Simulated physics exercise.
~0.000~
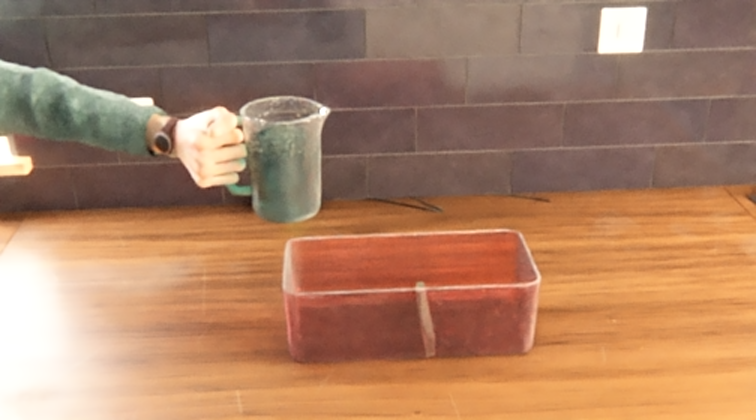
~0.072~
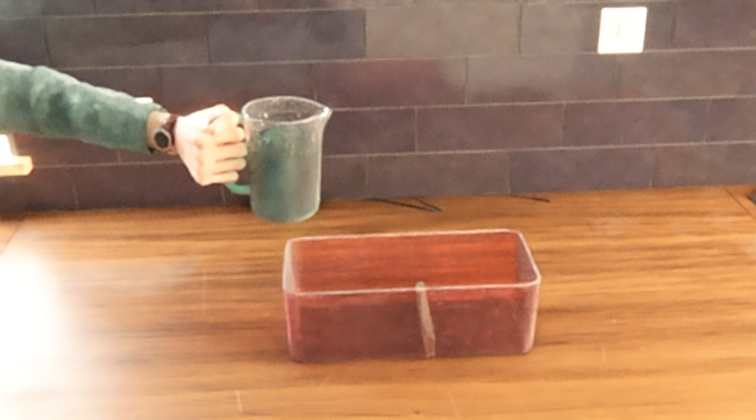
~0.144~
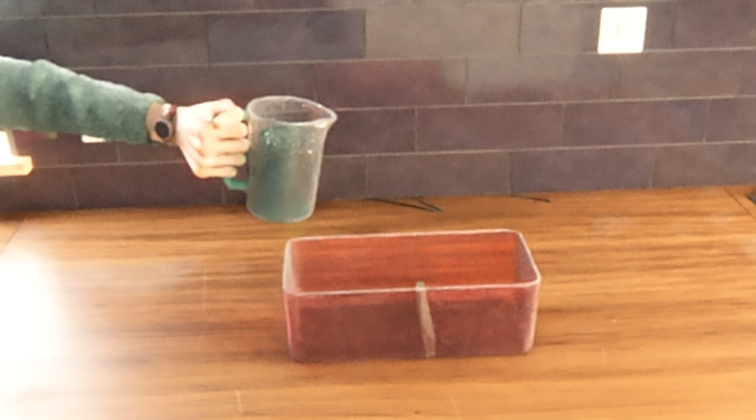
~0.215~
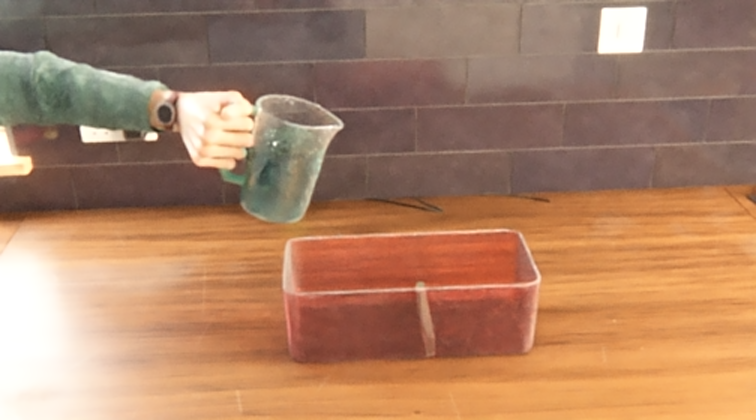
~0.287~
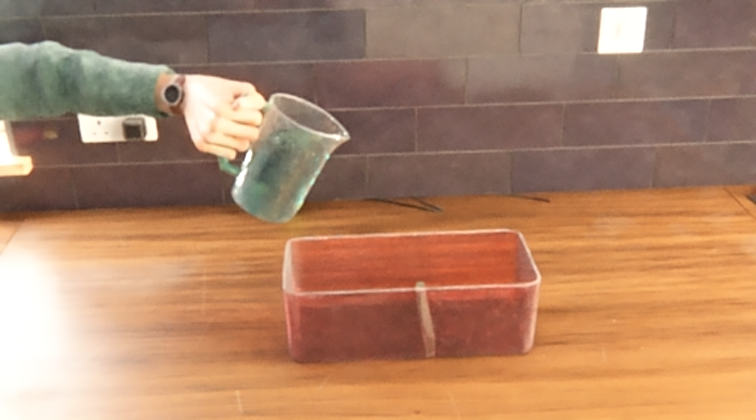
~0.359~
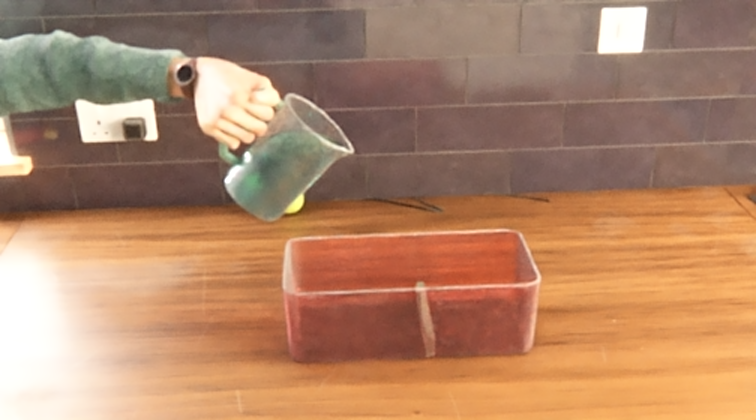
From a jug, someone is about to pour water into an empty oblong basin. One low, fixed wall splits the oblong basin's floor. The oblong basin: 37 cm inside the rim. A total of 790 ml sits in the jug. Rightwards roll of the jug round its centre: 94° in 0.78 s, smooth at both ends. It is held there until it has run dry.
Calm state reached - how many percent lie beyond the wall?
12 percent, roughly.
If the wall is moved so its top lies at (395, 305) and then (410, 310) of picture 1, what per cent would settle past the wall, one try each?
First try about 90 %, second try about 60 %.
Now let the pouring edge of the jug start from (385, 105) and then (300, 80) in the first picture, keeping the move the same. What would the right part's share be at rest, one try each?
90 and 10 %.
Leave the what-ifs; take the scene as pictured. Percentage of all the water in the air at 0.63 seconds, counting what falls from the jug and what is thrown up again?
Roughly 20 percent.
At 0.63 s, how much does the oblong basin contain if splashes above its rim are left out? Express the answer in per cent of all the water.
Some 5 per cent.
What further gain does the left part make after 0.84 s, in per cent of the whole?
It comes to about 44 per cent.
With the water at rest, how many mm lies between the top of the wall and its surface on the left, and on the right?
I'd say some 14 mm on the left and some 30 mm on the right.
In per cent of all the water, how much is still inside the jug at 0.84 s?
36 per cent or thereabouts.
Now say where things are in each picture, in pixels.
In the first frame, it leans 0°; its right rim is at (329, 110); the water meets the walls at (247, 139) and (318, 136); the oblong basin's rim runs from (285, 266) to (529, 256); the wall's top is at (425, 308).
In the second frame, it leans 2°; its right rim is at (331, 111); the water meets the walls at (248, 138) and (319, 137).
In the third frame, it leans 8°; its right rim is at (336, 116); the water meets the walls at (250, 138) and (321, 137).
In the fourth frame, it leans 17°; its right rim is at (343, 124); the water meets the walls at (252, 141) and (326, 139).
In the fifth frame, it leans 28°; its right rim is at (349, 136); the water meets the walls at (247, 156) and (333, 140).
In the sixth frame, it leans 41°; its right rim is at (353, 151); the water meets the walls at (239, 160) and (346, 145).
After 0.63 s the tilt is 86° and 76 per cent is still to pour, 5 is left of the wall and 0 right of it.
After 0.84 s the tilt is 94° and 37 per cent is still to pour, 39 is left of the wall and 0 right of it.
After 1.05 s the tilt is 94° and 14 per cent is still to pour, 62 is left of the wall and 9 right of it.
After 1.28 s the tilt is 94° and 5 per cent is still to pour, 77 is left of the wall and 10 right of it.
In the end 84 per cent lies left of the wall, 12 right of it and 4 outside.
